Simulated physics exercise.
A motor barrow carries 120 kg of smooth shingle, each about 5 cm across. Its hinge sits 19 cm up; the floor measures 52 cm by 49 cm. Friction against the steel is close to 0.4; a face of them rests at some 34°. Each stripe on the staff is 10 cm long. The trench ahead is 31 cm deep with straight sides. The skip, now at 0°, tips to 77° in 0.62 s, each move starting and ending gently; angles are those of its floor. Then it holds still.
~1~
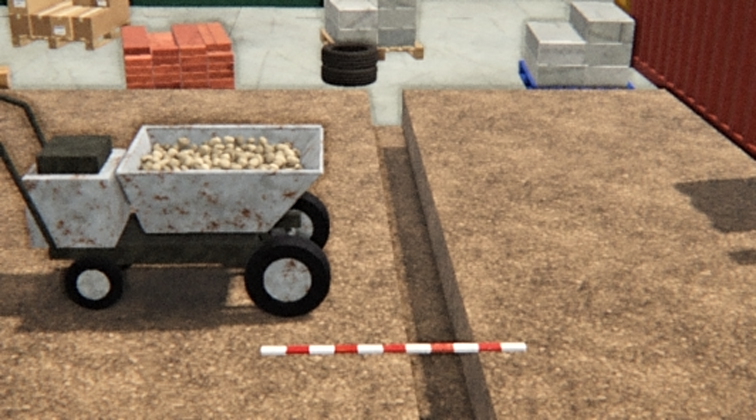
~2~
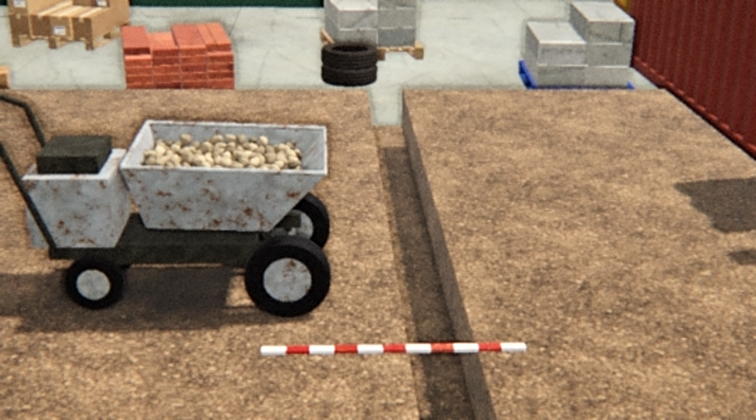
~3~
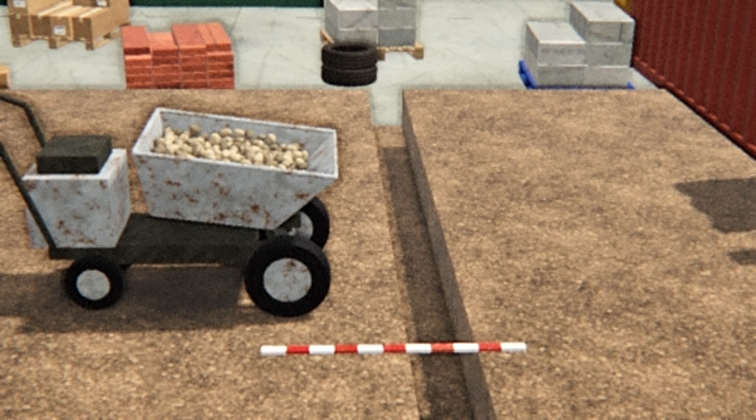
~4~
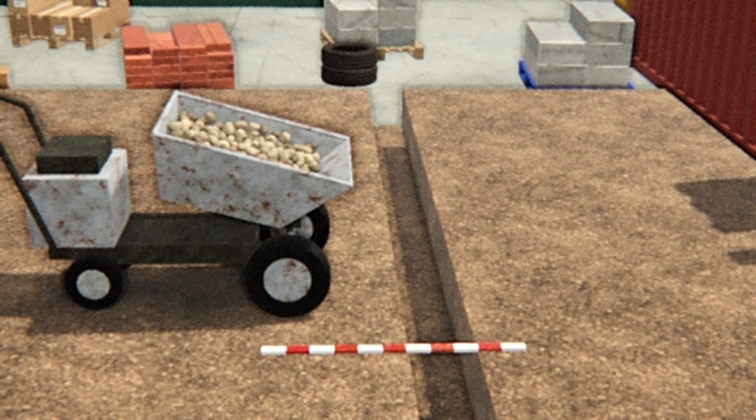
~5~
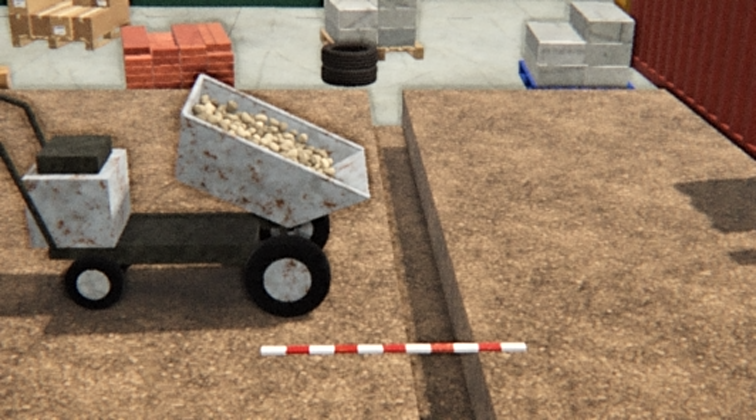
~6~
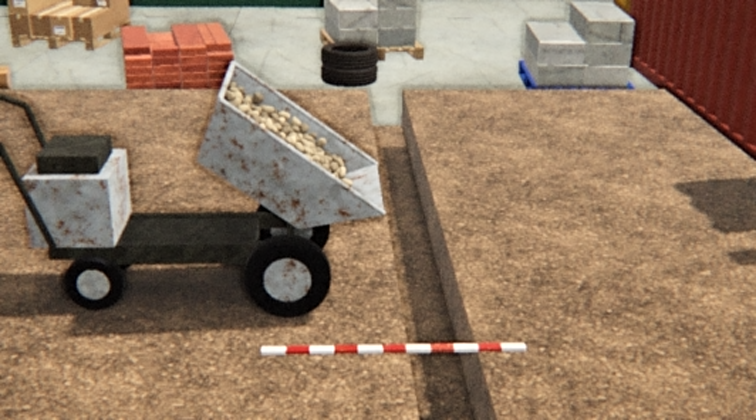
Rusty grey skip of pale rounded stones on a motor barrow tilting steadily to the right beside a narrow straight-sided trench.
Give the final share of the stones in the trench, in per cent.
About 58 per cent.
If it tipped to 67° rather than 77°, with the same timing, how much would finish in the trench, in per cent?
In that case some 55 per cent.
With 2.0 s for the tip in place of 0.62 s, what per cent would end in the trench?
It would be near 85 per cent.
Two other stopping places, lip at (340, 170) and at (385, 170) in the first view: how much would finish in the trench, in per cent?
About 35 and 5 per cent.
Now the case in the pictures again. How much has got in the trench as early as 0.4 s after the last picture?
About 35 per cent by then.
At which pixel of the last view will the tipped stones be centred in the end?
Around (451, 316).
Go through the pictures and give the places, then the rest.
The first picture shows lip at (321, 172), floor tilted 0°, highest stones at (234, 149).
In the second picture, the skip is at 2°, its lip at (325, 174); the top of the load is at (205, 147).
The third picture shows lip at (337, 178), floor tilted 8°, highest stones at (180, 142).
The fourth picture shows lip at (352, 186), floor tilted 16°, highest stones at (187, 124).
The fifth picture shows lip at (369, 198), floor tilted 26°, highest stones at (207, 109).
The sixth picture shows lip at (384, 214), floor tilted 37°, highest stones at (233, 97).
Then, 0.2 s after the last picture the floor is at 64°, 100 % in the skip; the foremost stones are at (388, 222).
Then, 0.4 s after the last picture the floor is at 77°, 55 % in the skip, 37 % in the trench, 8 % past the trench; the foremost stones are at (484, 290).
Then, 0.8 s after the last picture the floor is at 77°, 2 % in the skip, 56 % in the trench, 42 % past the trench; the foremost stones are at (670, 274).
Then, 2.7 s after the last picture the floor is at 77°, 0 % in the skip, 58 % in the trench, 42 % past the trench; the foremost stones are past the picture's edge.
